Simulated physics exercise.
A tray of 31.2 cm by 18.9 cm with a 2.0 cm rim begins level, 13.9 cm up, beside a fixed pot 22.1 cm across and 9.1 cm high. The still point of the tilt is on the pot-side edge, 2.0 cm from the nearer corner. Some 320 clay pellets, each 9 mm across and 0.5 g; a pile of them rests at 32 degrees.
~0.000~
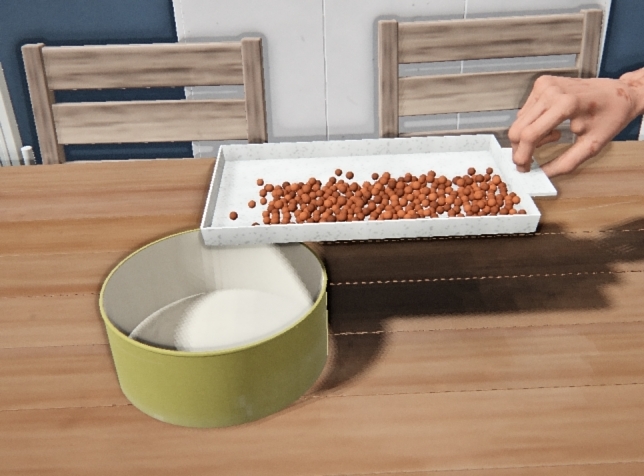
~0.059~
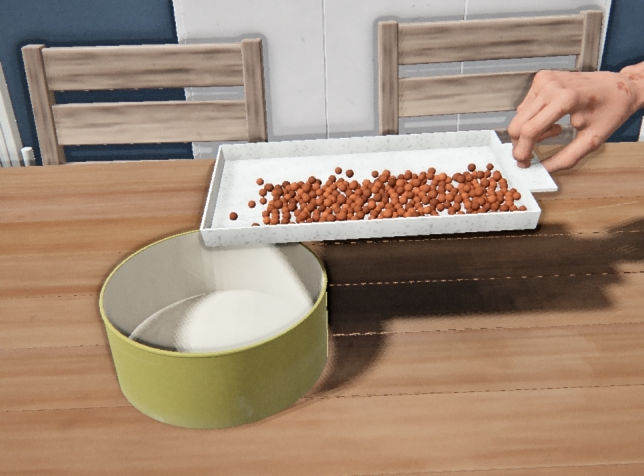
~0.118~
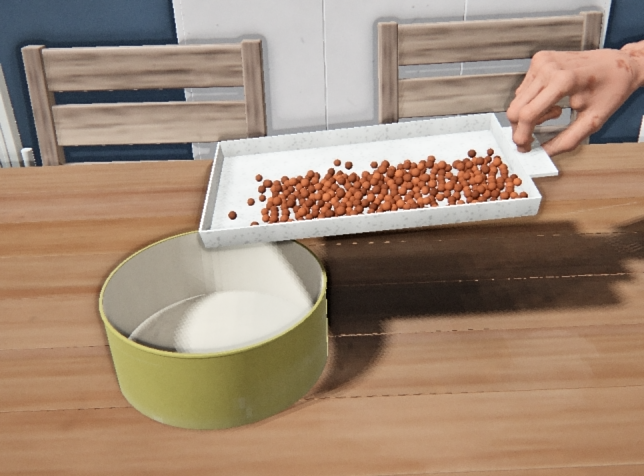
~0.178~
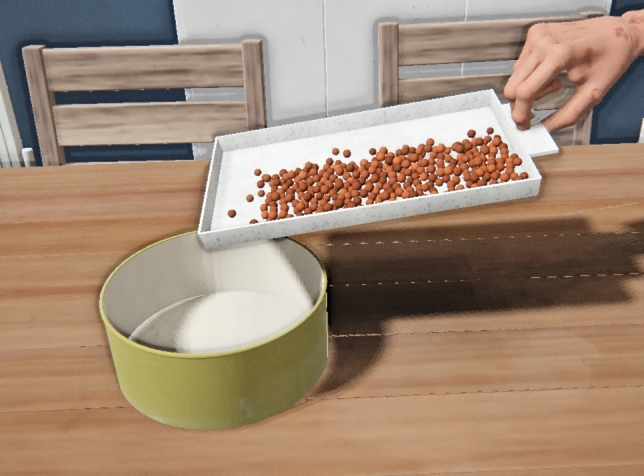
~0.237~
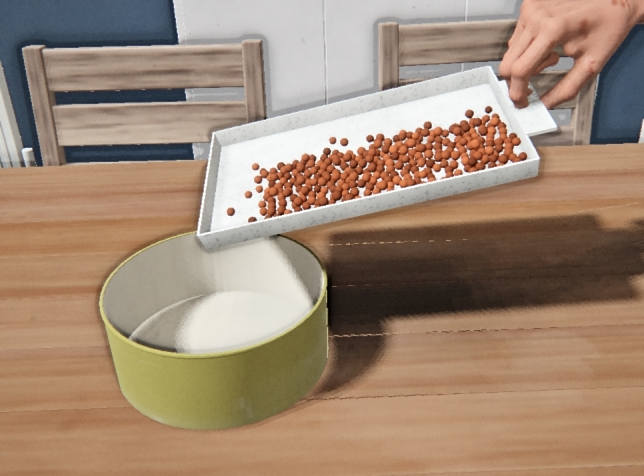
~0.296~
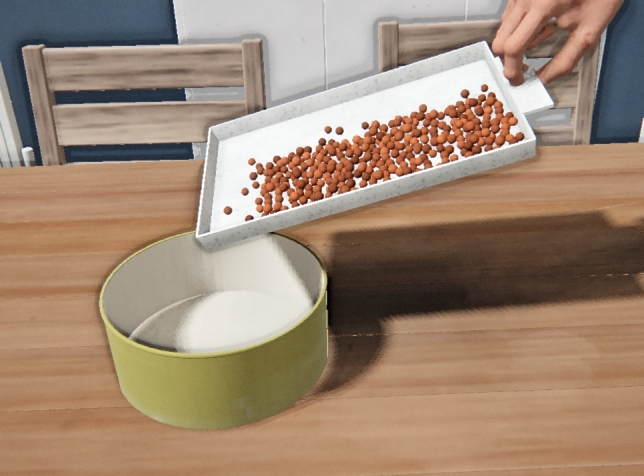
We see a hand raise the right end of a white tray of small reddish-brown balls, its left edge staying beside a green pot on a wooden table, as the tray tilts steadily and the balls shift slightly left.
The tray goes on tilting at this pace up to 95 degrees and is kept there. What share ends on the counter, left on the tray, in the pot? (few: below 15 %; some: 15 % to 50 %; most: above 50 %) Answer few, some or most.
Counter: Few, tray: Few, pot: Most.
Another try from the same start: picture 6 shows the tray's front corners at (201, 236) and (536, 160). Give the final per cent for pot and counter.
Pot 95, counter 5.
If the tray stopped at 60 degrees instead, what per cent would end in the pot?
In that case some 15 per cent.
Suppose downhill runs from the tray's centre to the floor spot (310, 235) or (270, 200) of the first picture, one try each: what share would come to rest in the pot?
Some 65 and 70 per cent.
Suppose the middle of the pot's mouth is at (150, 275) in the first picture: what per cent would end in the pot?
Some 100 per cent.
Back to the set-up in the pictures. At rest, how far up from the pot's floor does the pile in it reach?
Some 3.0 cm.
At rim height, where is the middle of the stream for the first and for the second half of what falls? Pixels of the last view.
At about (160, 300), then at (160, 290).
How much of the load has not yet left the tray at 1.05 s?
About 90 per cent.
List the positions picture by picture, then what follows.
Tray tilt 0 degrees, front corners at (205, 227) and (536, 213); middle of the pieces at (385, 203); pot at (215, 281), in the first picture.
Tray tilt 1 degrees, front corners at (204, 228) and (537, 210); middle of the pieces at (385, 201), in the second picture.
Tray tilt 5 degrees, front corners at (203, 230) and (537, 196), lowest corner left front; middle of the pieces at (384, 193), in the third picture.
Tray tilt 10 degrees, front corners at (202, 232) and (537, 177), lowest corner left front; middle of the pieces at (383, 181), in the fourth picture.
Tray tilt 14 degrees, front corners at (201, 233) and (535, 158), lowest corner left front; middle of the pieces at (381, 169), in the fifth picture.
Tray tilt 19 degrees, front corners at (200, 234) and (531, 138), lowest corner left front; middle of the pieces at (377, 158); pot at (215, 283). Its pace works out near 80 degrees a second, in the sixth picture.
After 0.75 s, tilt 56 degrees; the tray holds 100 %, the pot 0 %.
After 1.05 s, tilt 80 degrees; the tray holds 90 %, the pot 10 %.
After 1.45 s, tilt 95 degrees; the tray holds 10 %, the pot 85 %.
In the end, at 2.2 s, counter 0 %, tray 0 %, pot 100 %.
